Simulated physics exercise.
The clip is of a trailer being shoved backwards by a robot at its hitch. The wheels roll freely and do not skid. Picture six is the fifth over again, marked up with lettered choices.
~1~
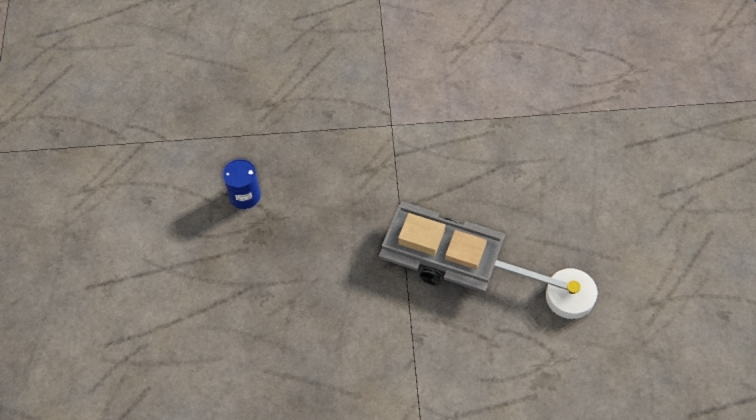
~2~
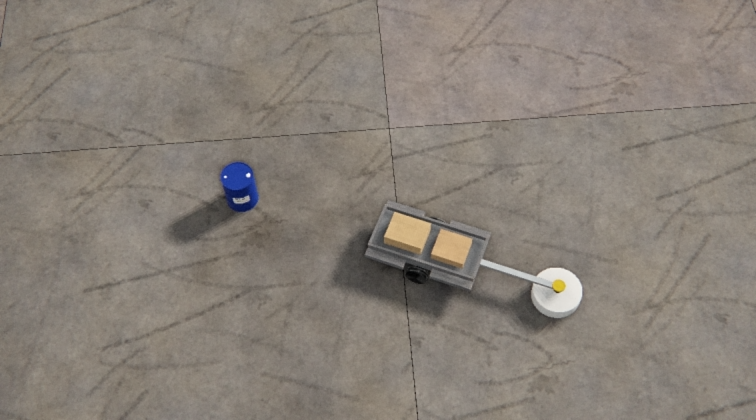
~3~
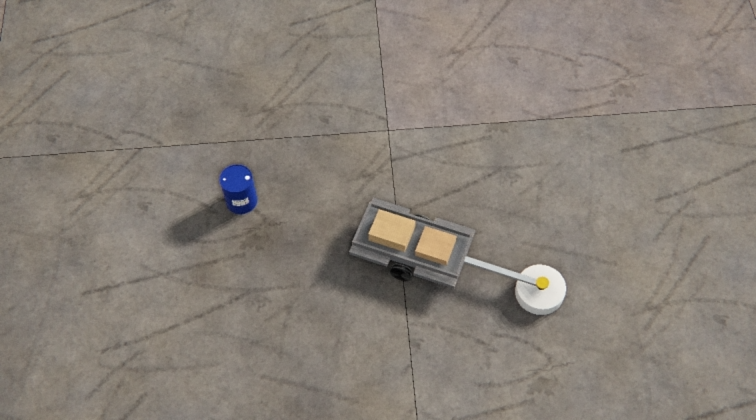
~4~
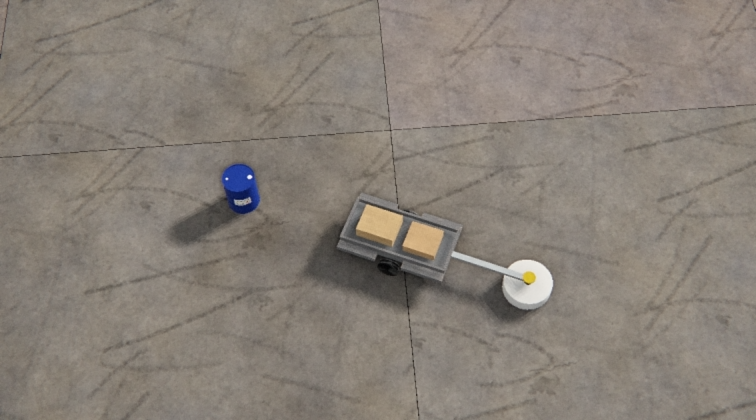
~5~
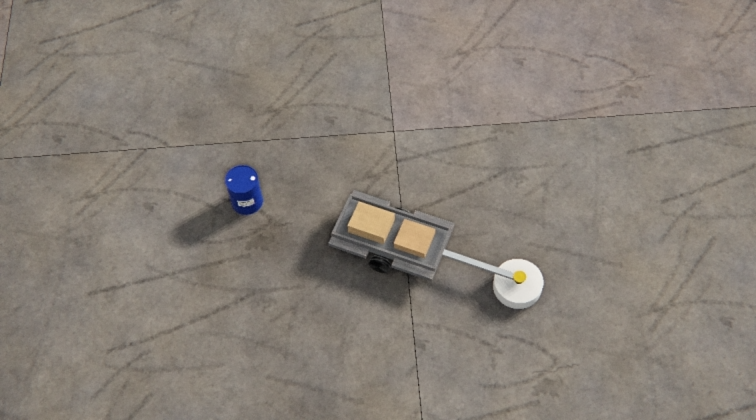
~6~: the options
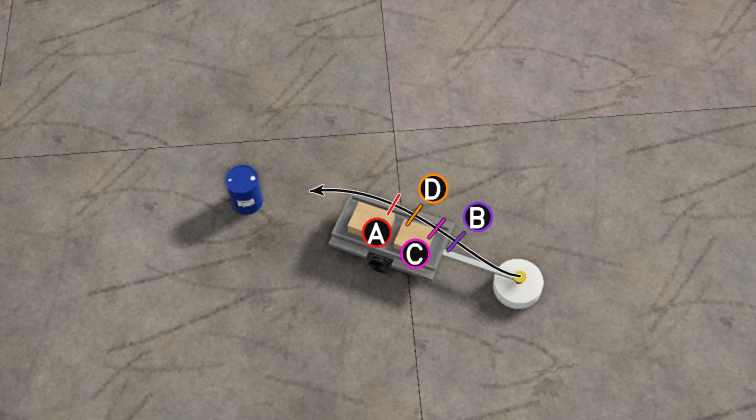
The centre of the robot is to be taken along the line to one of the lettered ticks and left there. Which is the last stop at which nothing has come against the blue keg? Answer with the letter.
It can go as far as B.
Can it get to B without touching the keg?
Yes.
On the marked copy, A at (393, 205); B at (456, 242); C at (437, 228); D at (414, 215); the route from (520, 276) via (419, 218) to (311, 191).
With B. Early on, robot (495, 274), cart (370, 226).
Further on, robot (472, 260), cart (346, 218).
At the end, robot (455, 248), cart (327, 213); nothing has been touched.
As for the rest, A is too far, the keg has been hit; C is too far, the keg has been hit; D is too far, the keg has been hit.
